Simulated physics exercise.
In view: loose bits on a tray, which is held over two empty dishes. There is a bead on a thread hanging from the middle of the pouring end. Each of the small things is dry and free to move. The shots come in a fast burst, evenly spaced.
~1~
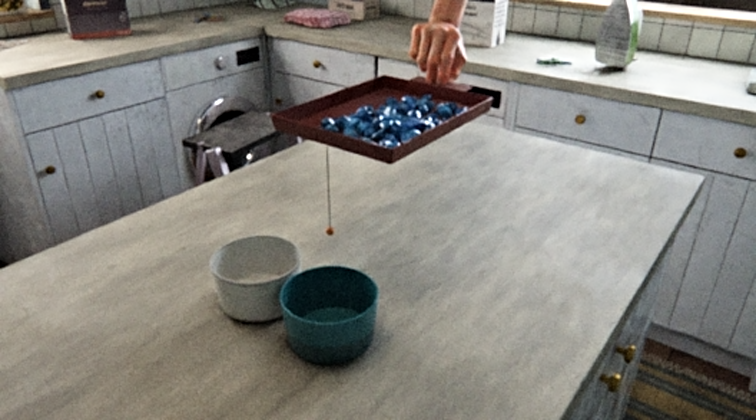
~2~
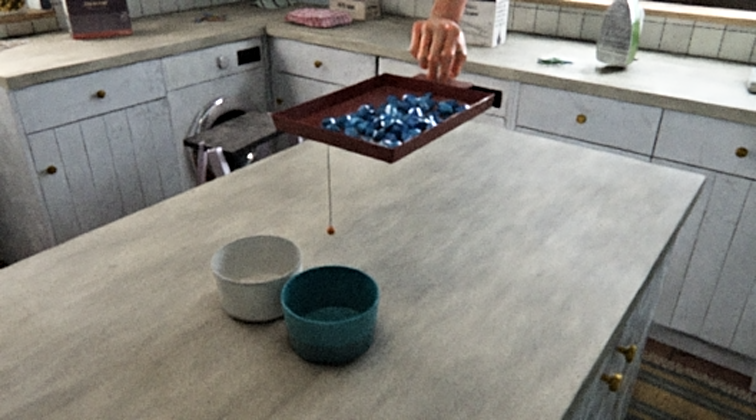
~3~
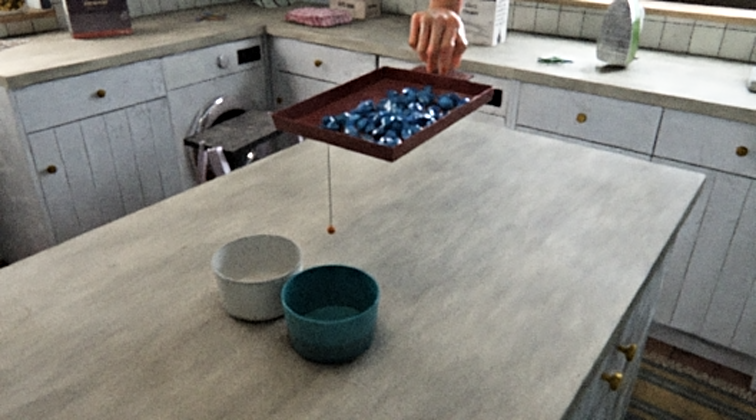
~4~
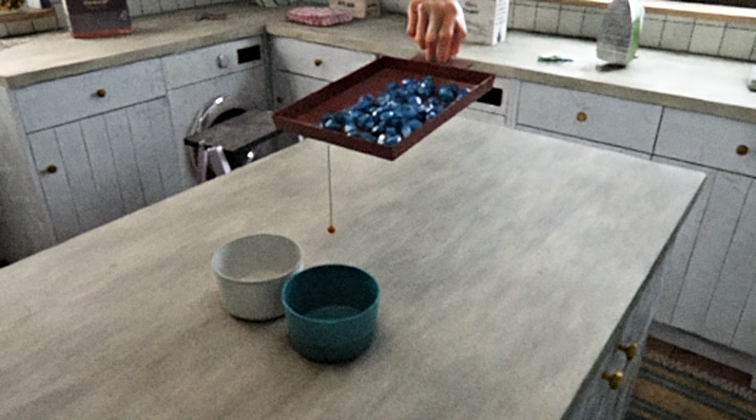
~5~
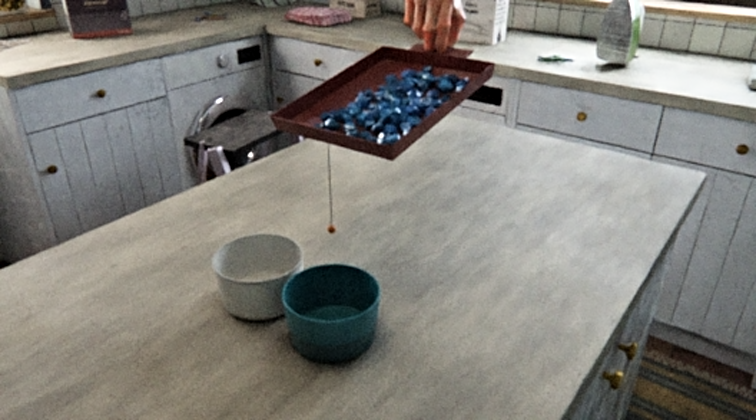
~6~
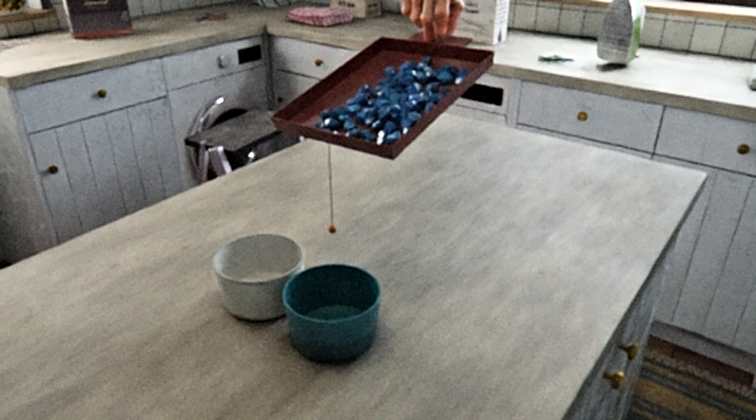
In a kitchen, a hand gradually tilts a tray of blue stones above two empty dishes.
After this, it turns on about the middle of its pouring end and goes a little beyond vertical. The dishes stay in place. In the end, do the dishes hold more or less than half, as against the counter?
They hold more than half.
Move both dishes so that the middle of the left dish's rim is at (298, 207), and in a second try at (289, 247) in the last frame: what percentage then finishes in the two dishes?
You'd end up with around 0 per cent and then around 80 per cent.
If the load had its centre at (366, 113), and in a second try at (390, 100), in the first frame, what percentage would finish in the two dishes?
Roughly 80 per cent, then roughly 70 per cent.
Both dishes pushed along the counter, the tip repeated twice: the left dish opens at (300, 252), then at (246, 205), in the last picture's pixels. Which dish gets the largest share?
The first try: The left-side dish. The second: The right-side dish.
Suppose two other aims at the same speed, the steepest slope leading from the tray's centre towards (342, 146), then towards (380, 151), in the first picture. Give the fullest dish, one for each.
Result - first place: The right side, second place: The right side.
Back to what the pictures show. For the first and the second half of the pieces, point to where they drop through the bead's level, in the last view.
At (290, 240) for the first part, then at (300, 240) for the others.
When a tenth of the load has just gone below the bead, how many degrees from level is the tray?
Angle: Approx. 85 degrees.
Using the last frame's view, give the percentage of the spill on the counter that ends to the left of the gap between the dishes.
Left fraction: Around 50 per cent.
Shortly afterwards, tray tipped steeply; all but a few on the tray; only a few in the air.
Next, tray tipped right over; near half on the tray; only a few in the right dish; near a quarter in the left dish; a little outside both; near a quarter in the air.
Some moments later, tray tipped past a quarter turn; near a third in the right dish; near half in the left dish; near a quarter outside both.
In the end, tray tipped past a quarter turn; near a third in the right dish; near half in the left dish; near a quarter outside both.
